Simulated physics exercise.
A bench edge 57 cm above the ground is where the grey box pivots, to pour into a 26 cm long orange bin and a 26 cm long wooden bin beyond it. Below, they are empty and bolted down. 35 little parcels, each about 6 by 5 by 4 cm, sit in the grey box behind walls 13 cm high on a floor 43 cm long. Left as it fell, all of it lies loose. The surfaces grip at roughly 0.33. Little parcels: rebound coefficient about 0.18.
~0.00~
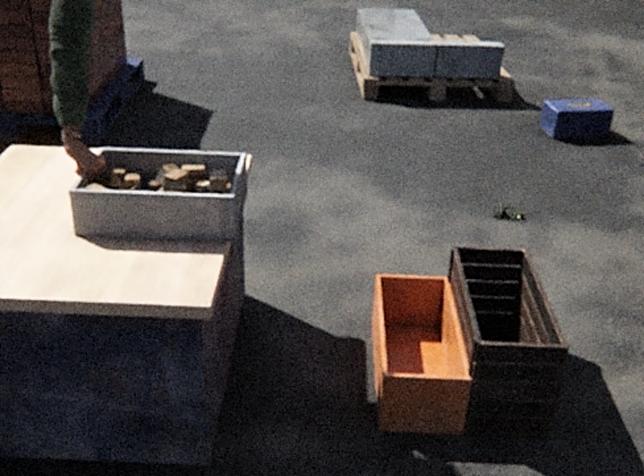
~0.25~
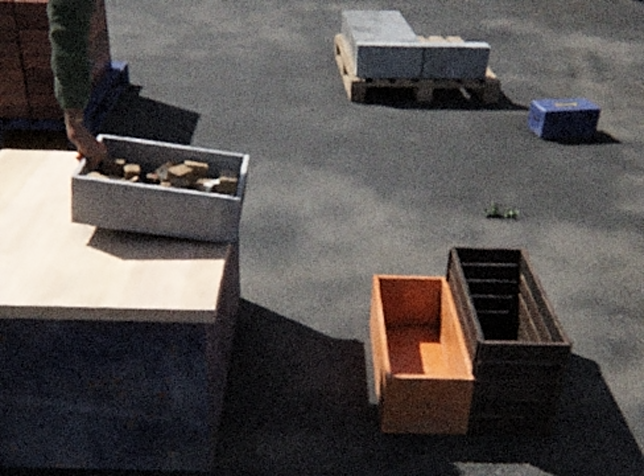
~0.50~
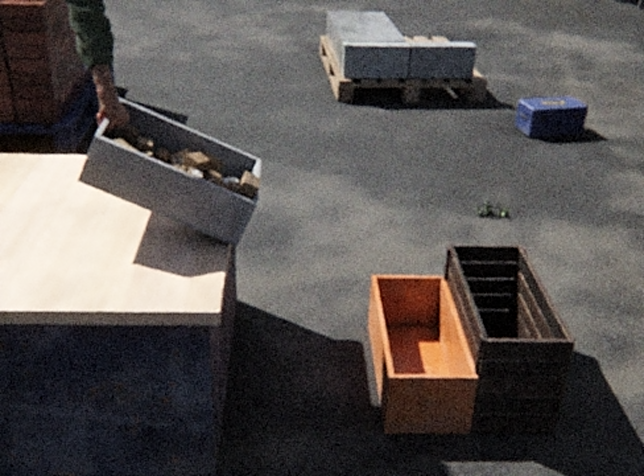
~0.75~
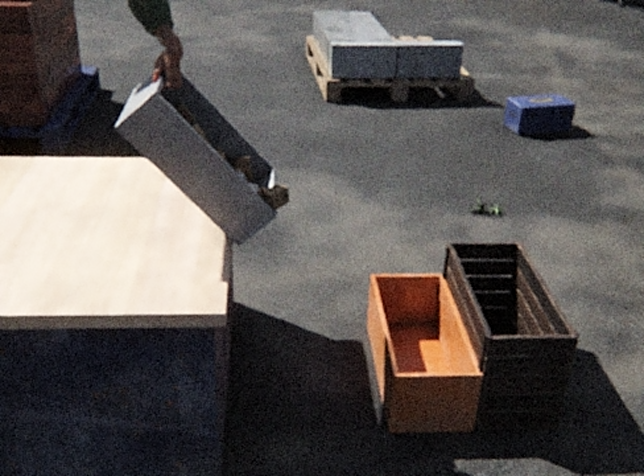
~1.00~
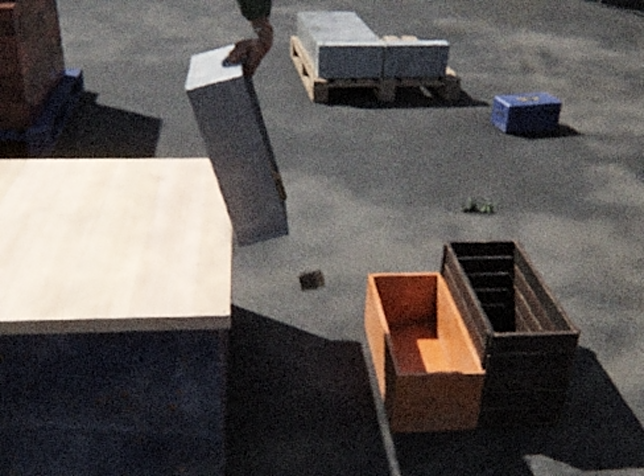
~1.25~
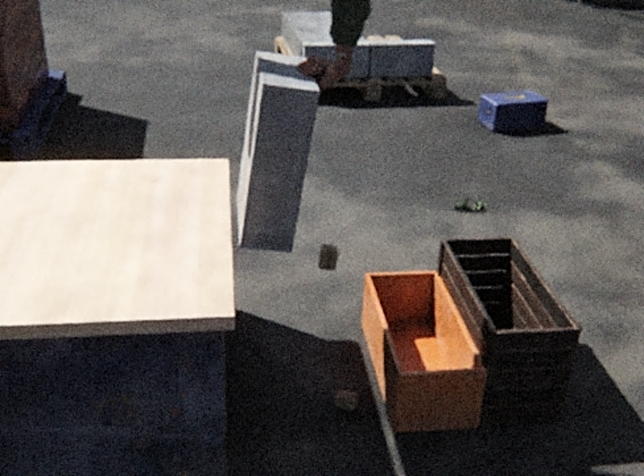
At first, a hand grips the left end of a grey box full of small brown parcels, resting level on a pale-topped bench. The hand raises that end, tilting the box steeply rightward past upright, while one parcel and then another drop out on the near side of an orange bin and a dark wooden bin.
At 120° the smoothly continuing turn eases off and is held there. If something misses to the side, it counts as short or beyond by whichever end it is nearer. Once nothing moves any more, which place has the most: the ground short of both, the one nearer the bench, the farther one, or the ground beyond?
Short.
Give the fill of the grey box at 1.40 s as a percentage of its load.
Still in there: Some 95 per cent.
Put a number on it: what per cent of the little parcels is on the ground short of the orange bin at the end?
90 %.
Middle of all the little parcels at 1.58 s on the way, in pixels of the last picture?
The middle of the load sits near (305, 220).
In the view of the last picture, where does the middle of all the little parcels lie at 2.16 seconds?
About (341, 365).
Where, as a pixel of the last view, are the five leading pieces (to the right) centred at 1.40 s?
The leading five average out near (326, 244).
After 1.40 s, tilt 109°; 33 still in the grey box, 1 on the ground short of the orange bin and 1 in the air.
After 1.58 s, tilt 118°; 15 still in the grey box, 2 on the ground short of the orange bin and 18 in the air.
After 1.83 s, tilt 120°; 4 still in the grey box, 4 in the orange bin, 15 on the ground short of the orange bin and 12 in the air.
When it is over (at 2.16 s), 3 in the orange bin and 32 on the ground short of the orange bin.
